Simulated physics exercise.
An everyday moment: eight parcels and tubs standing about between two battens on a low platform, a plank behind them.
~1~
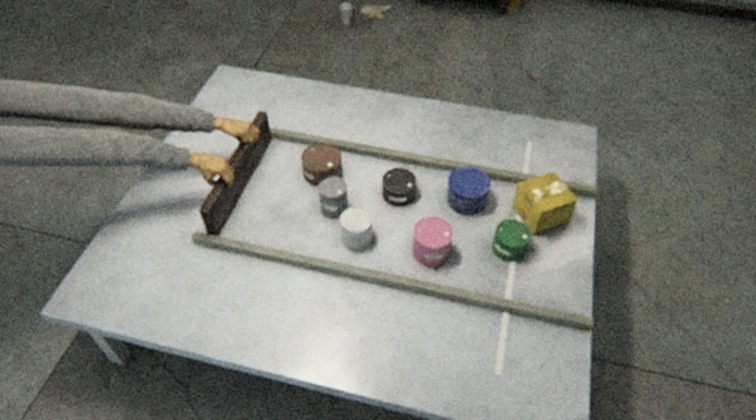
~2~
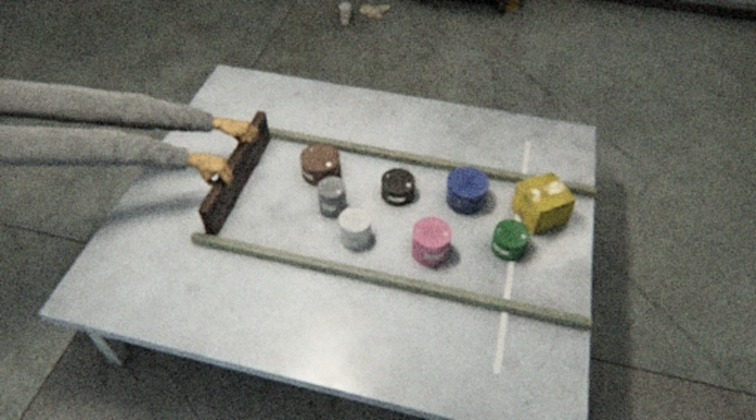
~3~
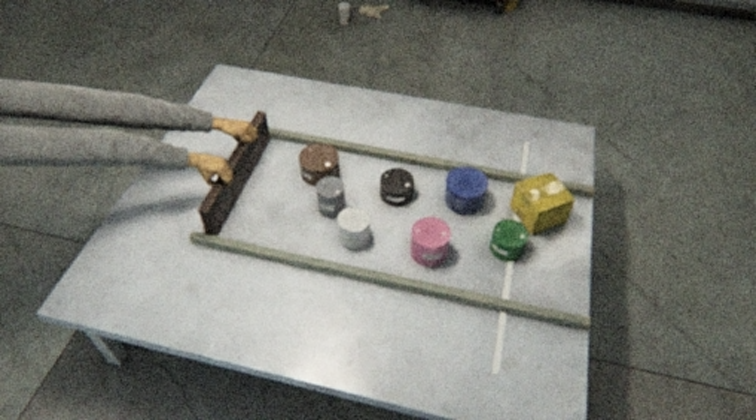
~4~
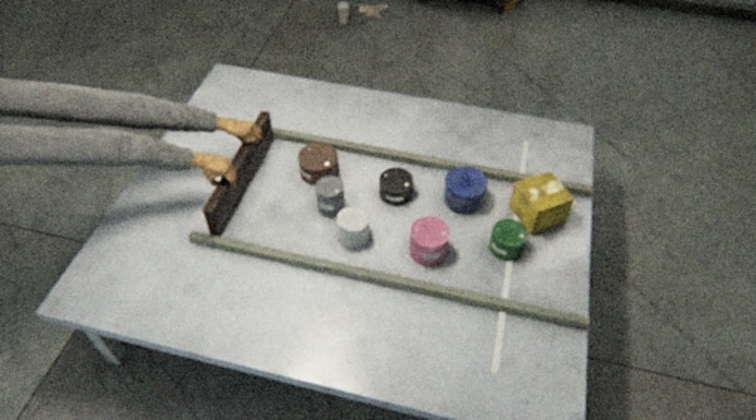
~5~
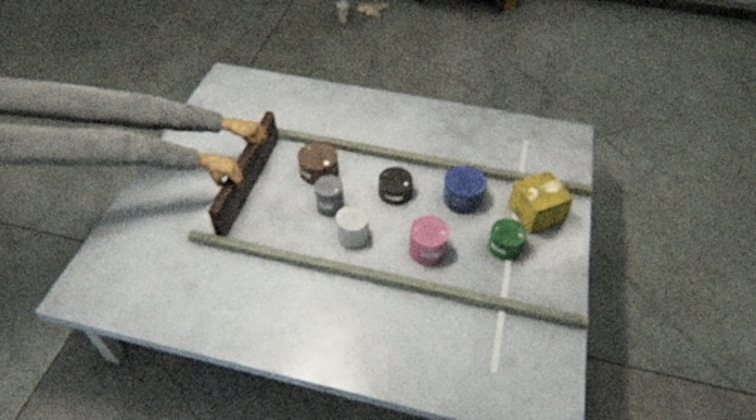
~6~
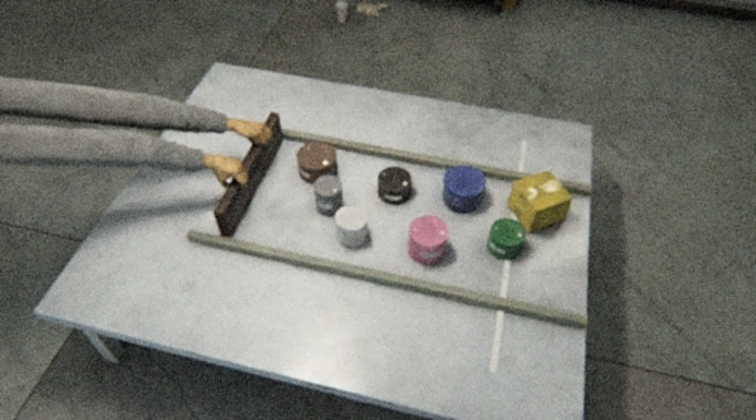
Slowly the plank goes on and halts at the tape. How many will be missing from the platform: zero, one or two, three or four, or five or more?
Here the number that fall off is one or two.
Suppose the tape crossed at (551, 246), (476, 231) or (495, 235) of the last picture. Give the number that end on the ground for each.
Down on the ground: 5, 0 and 1.
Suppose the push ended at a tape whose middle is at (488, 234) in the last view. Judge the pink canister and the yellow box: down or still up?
The pink canister holds on, the yellow box falls.
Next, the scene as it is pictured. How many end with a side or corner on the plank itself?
The number is 3.
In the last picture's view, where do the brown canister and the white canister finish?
The brown canister stops around (538, 205); the white canister around (525, 267).
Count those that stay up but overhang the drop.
The number is 2.
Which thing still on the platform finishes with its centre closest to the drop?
It is the green canister.
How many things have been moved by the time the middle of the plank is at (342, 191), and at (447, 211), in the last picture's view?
3 and 8.
Soon after, none off yet; yellow box at rest near (539, 202); green canister at rest near (506, 239); blue pail at rest near (463, 190).
Then, none off yet; yellow box moving near (540, 202); green canister at rest near (506, 239); blue pail moved about its own width near (489, 194).
By the end, the number that fall off is one or two; fallen, yellow box.
